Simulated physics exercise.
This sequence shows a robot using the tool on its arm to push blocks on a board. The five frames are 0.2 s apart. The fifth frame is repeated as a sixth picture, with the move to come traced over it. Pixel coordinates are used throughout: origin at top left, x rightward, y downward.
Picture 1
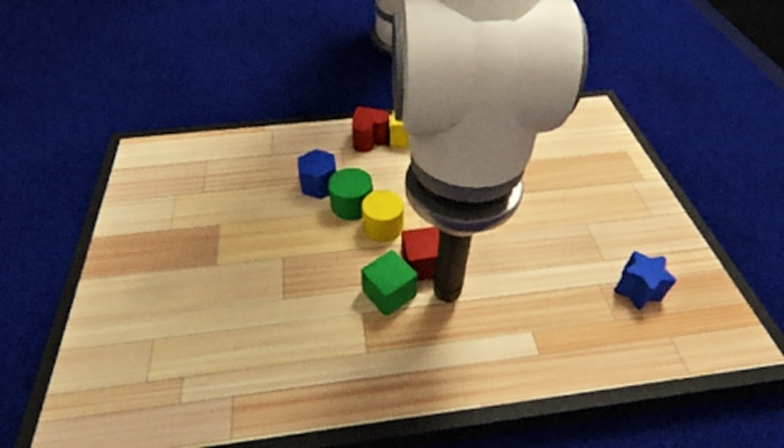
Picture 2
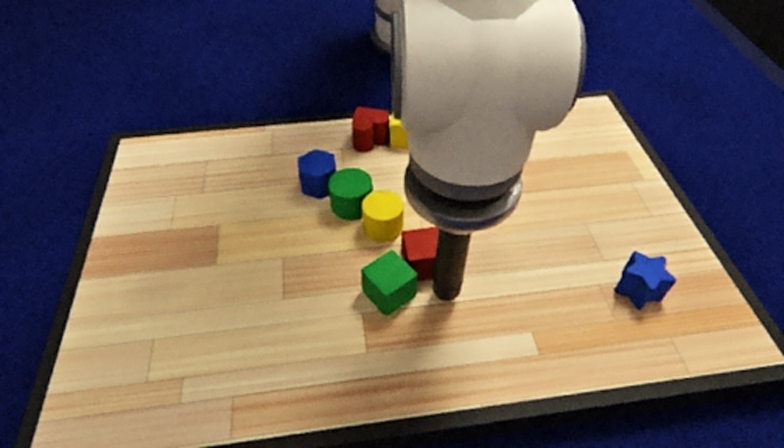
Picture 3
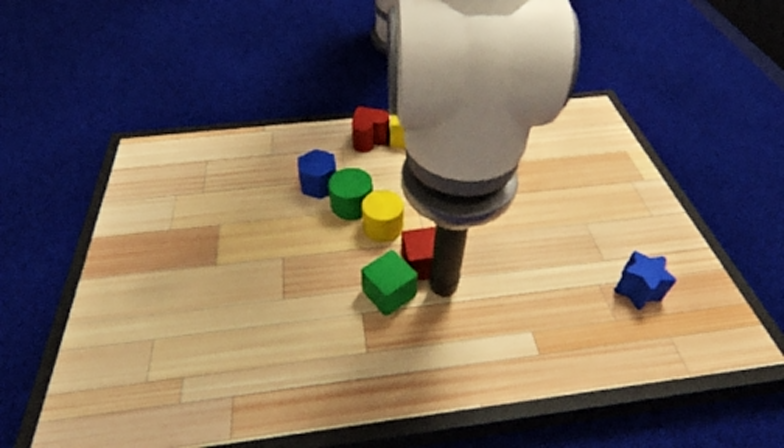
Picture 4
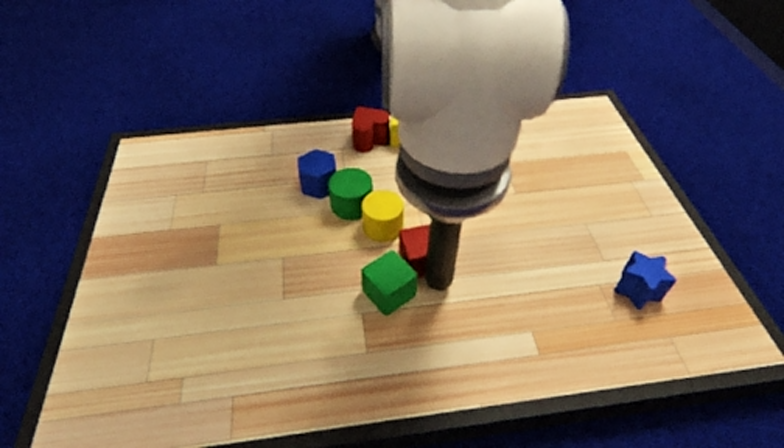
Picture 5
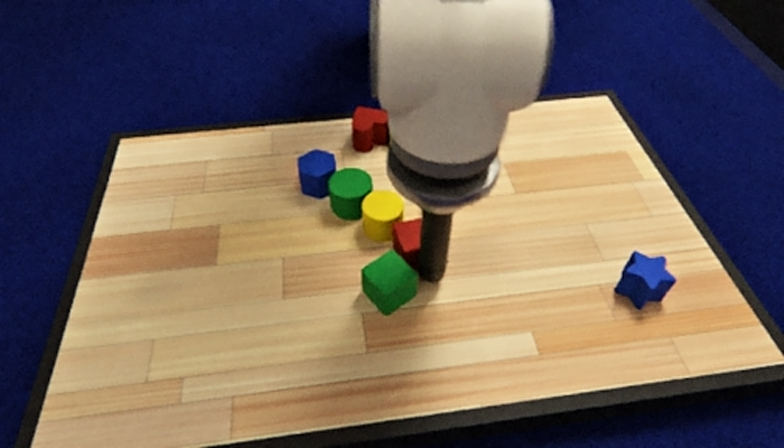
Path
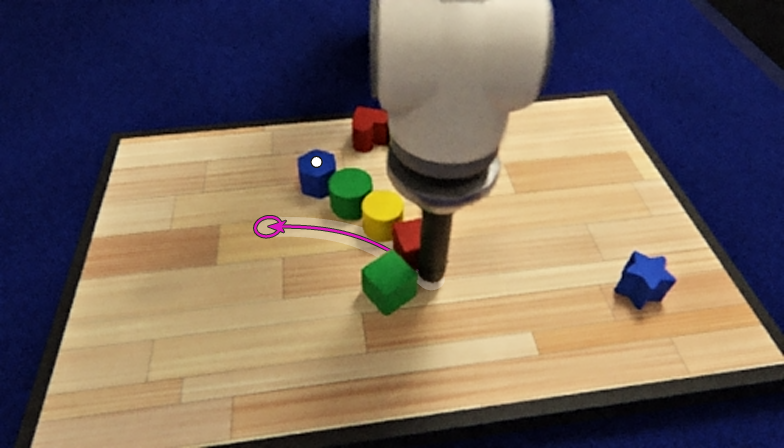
The robot arm moves slightly left and nudges the red block toward the yellow block.
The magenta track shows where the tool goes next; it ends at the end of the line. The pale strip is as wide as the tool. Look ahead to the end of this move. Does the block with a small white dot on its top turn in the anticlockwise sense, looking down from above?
Yes.
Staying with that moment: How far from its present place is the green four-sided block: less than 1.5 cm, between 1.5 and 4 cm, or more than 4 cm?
Result: Under 1.5 cm.
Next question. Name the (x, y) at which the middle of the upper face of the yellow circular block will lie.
At the end it should sit near (371, 164).
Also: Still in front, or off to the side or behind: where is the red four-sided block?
It will get left beside or behind the tool.
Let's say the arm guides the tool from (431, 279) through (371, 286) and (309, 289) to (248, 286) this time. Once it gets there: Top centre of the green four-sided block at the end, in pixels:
My best guess is (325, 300).
Drawn move, from (431, 279) by way of (382, 247) and (327, 230) to (268, 227); the dot is on the blue hexagonal block.
On the path given first. One third of the way, tool (381, 240); blue hexagonal block (300, 153), turned 45° anticlockwise; green circular block (340, 153); yellow circular block (368, 173); red four-sided block (377, 200), turned 10° clockwise.
Two thirds of the way, tool (325, 223); blue hexagonal block (299, 153), turned 45° anticlockwise; green circular block (340, 147); yellow circular block (371, 164); red four-sided block (368, 192), turned 35° clockwise.
At the end, tool (266, 220); blue hexagonal block (299, 153), turned 45° anticlockwise; green circular block (340, 147); yellow circular block (371, 164); green four-sided block still; red four-sided block (368, 192), turned 35° clockwise.
